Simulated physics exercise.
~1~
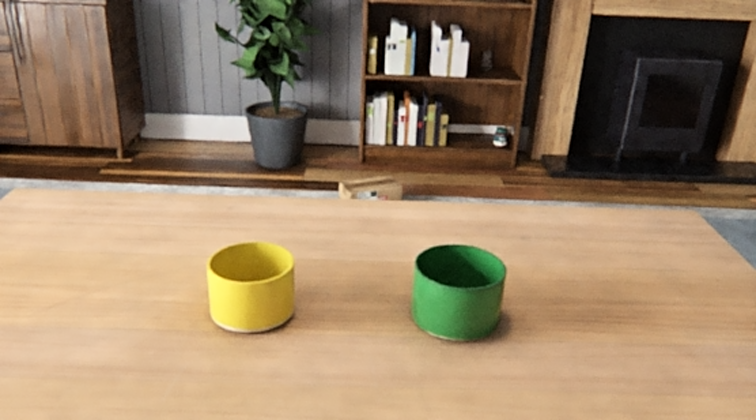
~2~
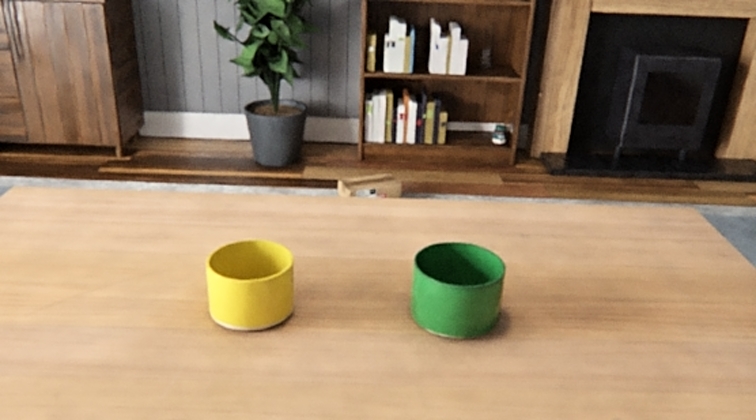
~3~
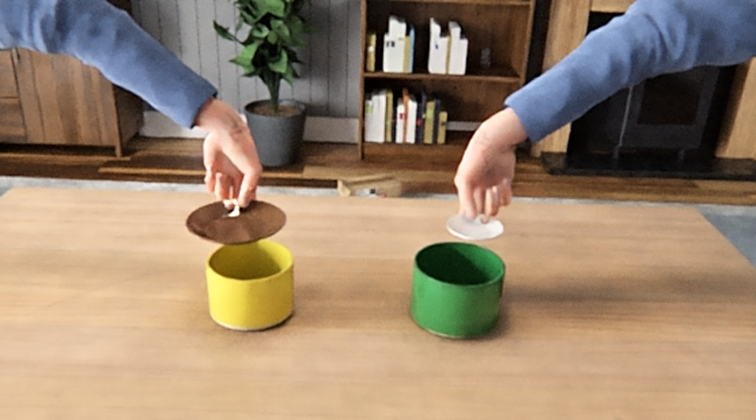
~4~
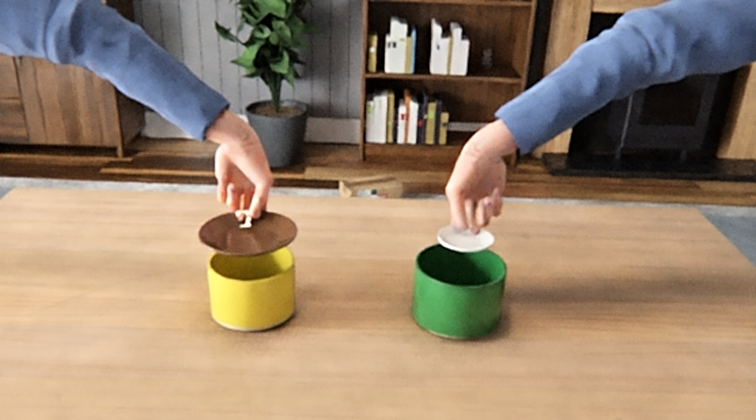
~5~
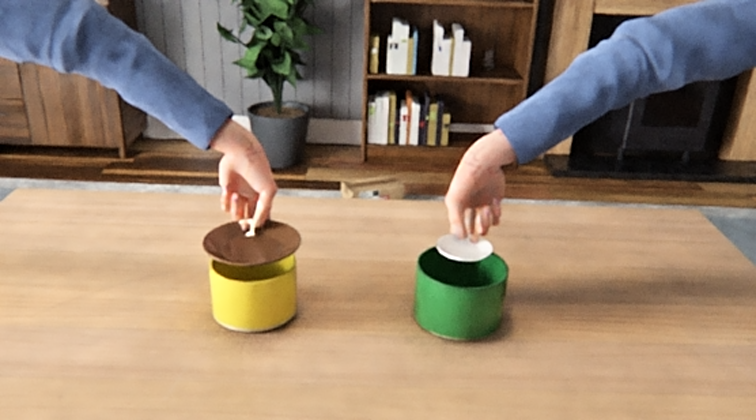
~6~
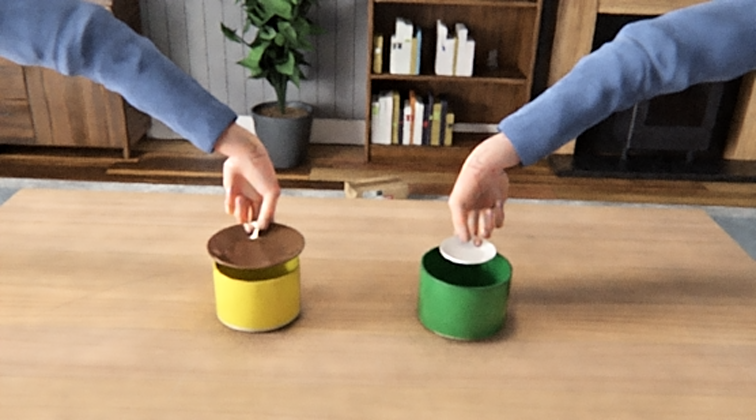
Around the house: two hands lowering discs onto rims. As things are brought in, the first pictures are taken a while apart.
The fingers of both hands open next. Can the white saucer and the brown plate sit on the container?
Watch the white saucer go in. Watch the brown plate stay up there.
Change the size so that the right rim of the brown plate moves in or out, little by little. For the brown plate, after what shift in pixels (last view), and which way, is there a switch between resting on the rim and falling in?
Go left by close to 8 pixels and it flips.
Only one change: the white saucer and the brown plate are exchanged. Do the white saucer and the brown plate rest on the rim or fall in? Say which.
For the white saucer, it drops in; for the brown plate, it perches on top.
Then, 0.10 s later than the last frame, white saucer shifted a little near (466, 263); brown plate sitting on the rim near (257, 255).
Then, 0.18 s later than the last frame, white saucer dropping near (462, 309); brown plate sitting on the rim near (257, 255).
When it is over, the white saucer slips past the rim, near (462, 309); the brown plate works as a lid, near (257, 255).
